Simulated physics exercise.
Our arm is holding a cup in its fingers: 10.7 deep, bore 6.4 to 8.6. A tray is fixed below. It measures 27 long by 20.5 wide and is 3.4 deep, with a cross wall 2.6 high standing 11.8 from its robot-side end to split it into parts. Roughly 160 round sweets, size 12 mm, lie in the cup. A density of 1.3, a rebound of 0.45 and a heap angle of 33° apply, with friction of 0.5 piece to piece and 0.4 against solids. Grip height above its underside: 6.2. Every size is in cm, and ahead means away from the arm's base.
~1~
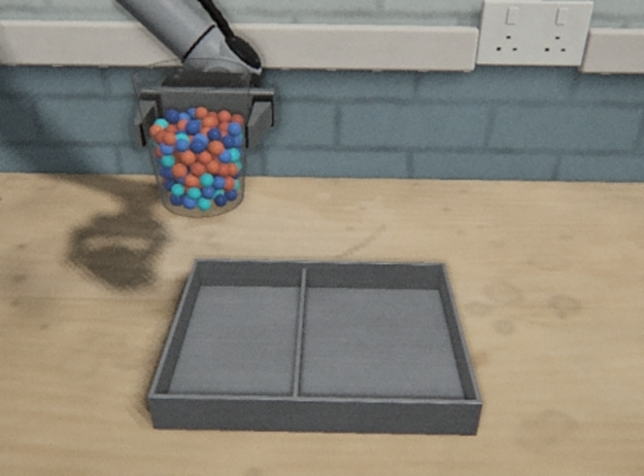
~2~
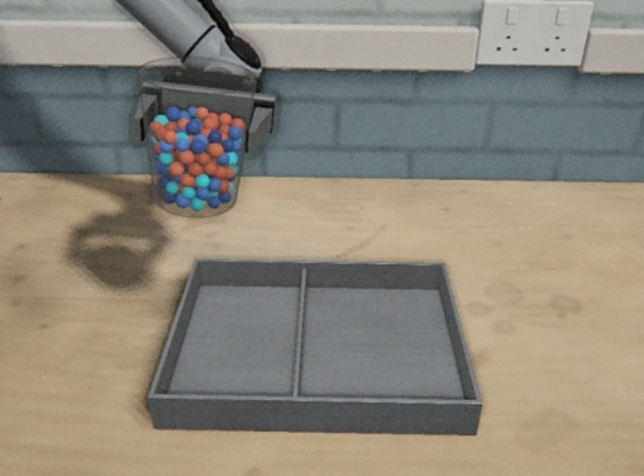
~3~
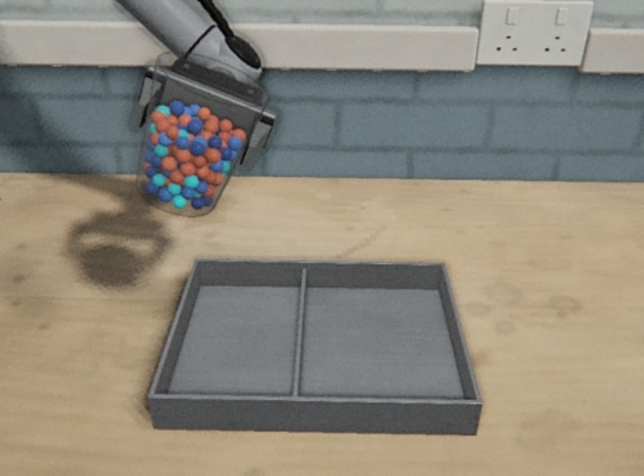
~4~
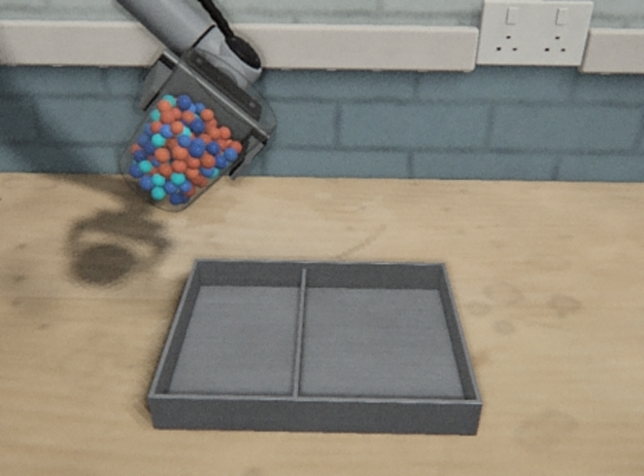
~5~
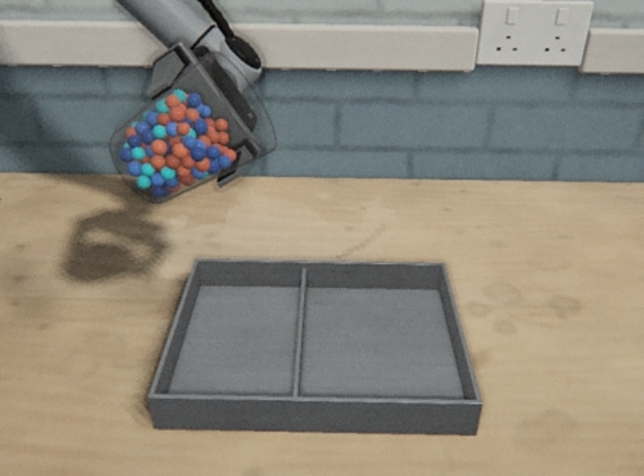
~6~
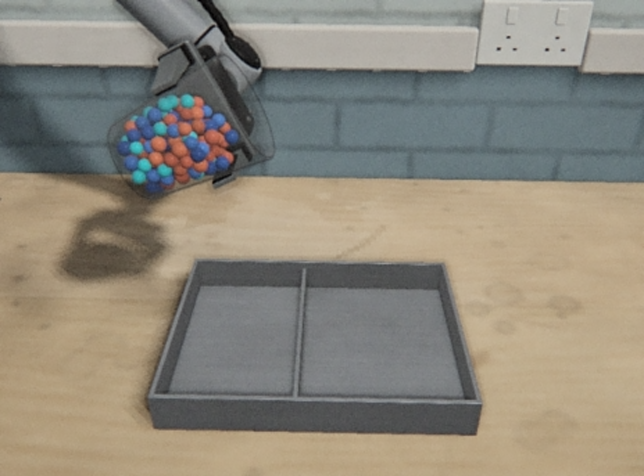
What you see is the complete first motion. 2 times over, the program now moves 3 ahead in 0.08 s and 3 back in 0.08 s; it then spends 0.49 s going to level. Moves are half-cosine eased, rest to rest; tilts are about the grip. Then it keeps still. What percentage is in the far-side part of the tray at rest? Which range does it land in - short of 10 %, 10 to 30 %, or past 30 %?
It lands in the 10 to 30 % range.
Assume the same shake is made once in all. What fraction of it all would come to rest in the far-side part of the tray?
Approx. 15 per cent.
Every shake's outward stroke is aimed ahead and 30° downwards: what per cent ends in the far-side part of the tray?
Close to 5 in a hundred.
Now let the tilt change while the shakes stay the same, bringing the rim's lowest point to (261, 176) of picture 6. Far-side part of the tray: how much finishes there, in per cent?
Roughly 70 percent, give or take.
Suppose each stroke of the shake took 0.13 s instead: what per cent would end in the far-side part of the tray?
Roughly 0 percent would.
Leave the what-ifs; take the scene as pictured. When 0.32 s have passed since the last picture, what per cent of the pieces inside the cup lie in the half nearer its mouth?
Estimate: Around 60 %.
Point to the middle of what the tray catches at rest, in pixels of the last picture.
Estimated centre at around (385, 341).
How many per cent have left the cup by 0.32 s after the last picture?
About 15 per cent so far.
Then, 0.32 s after the last picture, tilted 63° forward, highest piece 25 above the table; 135 in the cup, 12 in the far-side part, 13 in flight or on a rim.
Then, 0.65 s after the last picture, tilted 16° forward, highest piece 27 above the table; 124 in the cup, 31 in the far-side part, 4 in the robot-side part, 1 on the table or floor.
Then, 1.01 s after the last picture, level, highest piece 26 above the table; 124 in the cup, 30 in the far-side part, 4 in the robot-side part, 2 on the table or floor.
Then, 2.06 s after the last picture, level, highest piece 26 above the table; 124 in the cup, 30 in the far-side part, 4 in the robot-side part, 2 on the table or floor.
Final count, 124 in the cup, 30 in the far-side part, 4 in the robot-side part, 2 on the table or floor. That is 19 % in the far-side part of the tray.
